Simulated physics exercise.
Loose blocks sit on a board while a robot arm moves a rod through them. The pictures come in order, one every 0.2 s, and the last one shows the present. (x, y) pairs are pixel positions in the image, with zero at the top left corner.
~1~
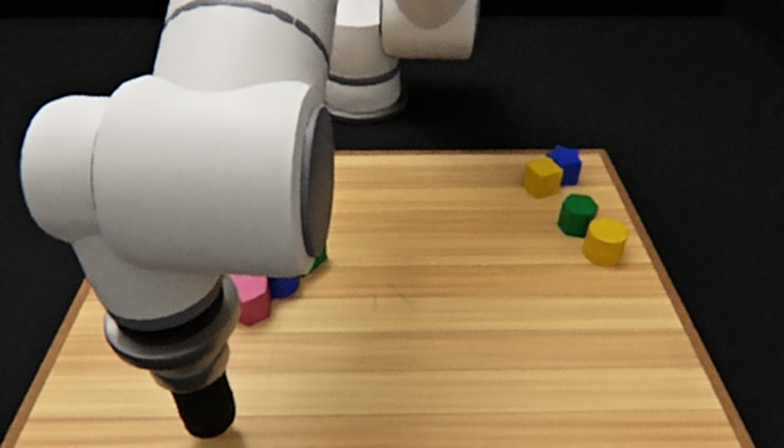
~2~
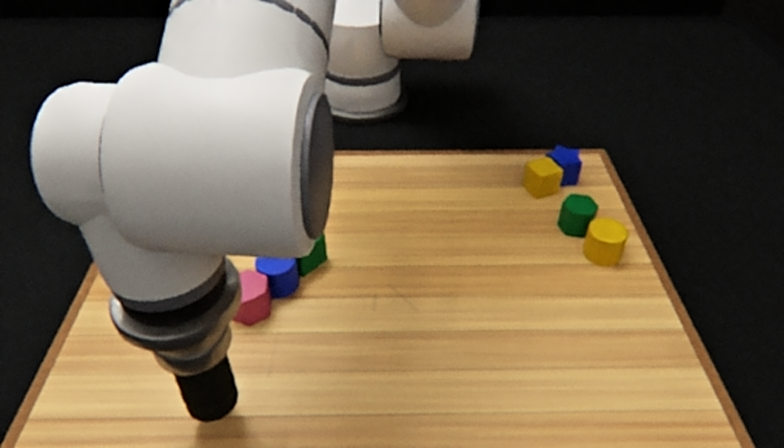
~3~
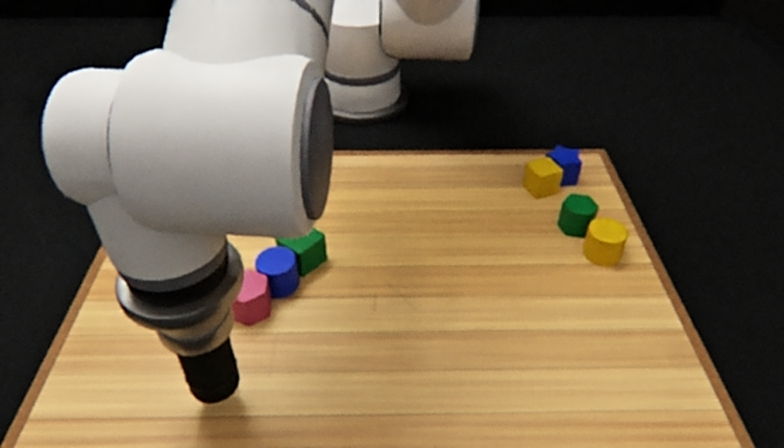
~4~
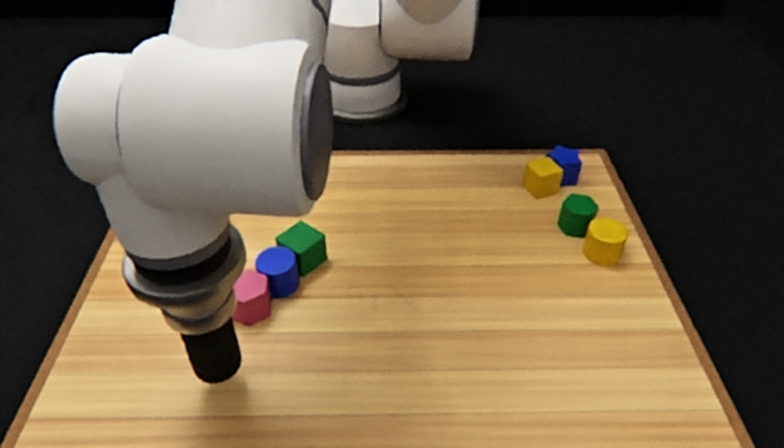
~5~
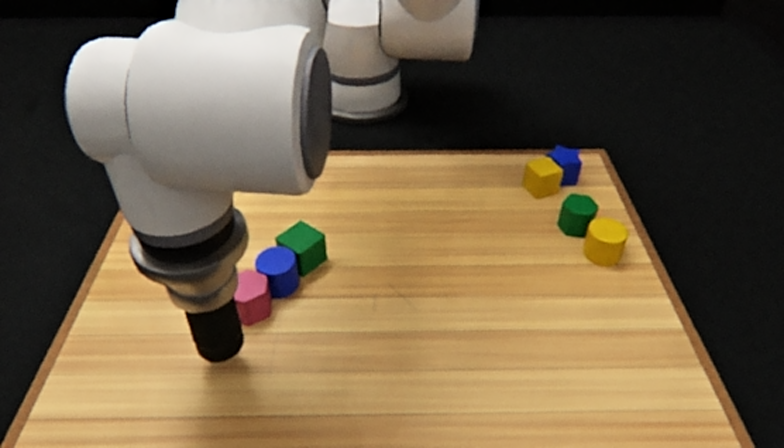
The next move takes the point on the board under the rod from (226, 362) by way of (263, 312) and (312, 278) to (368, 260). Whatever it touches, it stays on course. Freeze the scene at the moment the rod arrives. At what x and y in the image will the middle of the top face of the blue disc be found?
I'd guess (277, 232).
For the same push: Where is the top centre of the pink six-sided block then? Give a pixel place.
Its top middle will sit at (247, 254).
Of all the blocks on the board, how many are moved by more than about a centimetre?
The way I see it, the answer is three or more.
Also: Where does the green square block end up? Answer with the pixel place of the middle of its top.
The spot you're after is about (327, 216) in the image.
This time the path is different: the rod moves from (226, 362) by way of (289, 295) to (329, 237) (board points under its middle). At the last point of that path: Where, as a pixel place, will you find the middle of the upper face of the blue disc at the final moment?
My prediction: (277, 228).
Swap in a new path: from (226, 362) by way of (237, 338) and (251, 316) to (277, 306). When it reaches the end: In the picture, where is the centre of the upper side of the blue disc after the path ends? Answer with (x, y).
Its top centre lands on (282, 236).
The first path, step by step. One third of the way, rod at (260, 294); pink six-sided block at (249, 259), turned 60° anticlockwise; blue disc at (277, 237); green square block at (315, 225).
Two thirds of the way, rod at (310, 260); pink six-sided block at (247, 254), turned 70° anticlockwise; blue disc at (277, 232); green square block at (316, 223).
At the end, rod at (368, 243); pink six-sided block at (247, 254), turned 70° anticlockwise; blue disc at (277, 232); green square block at (327, 216), turned 35° anticlockwise.
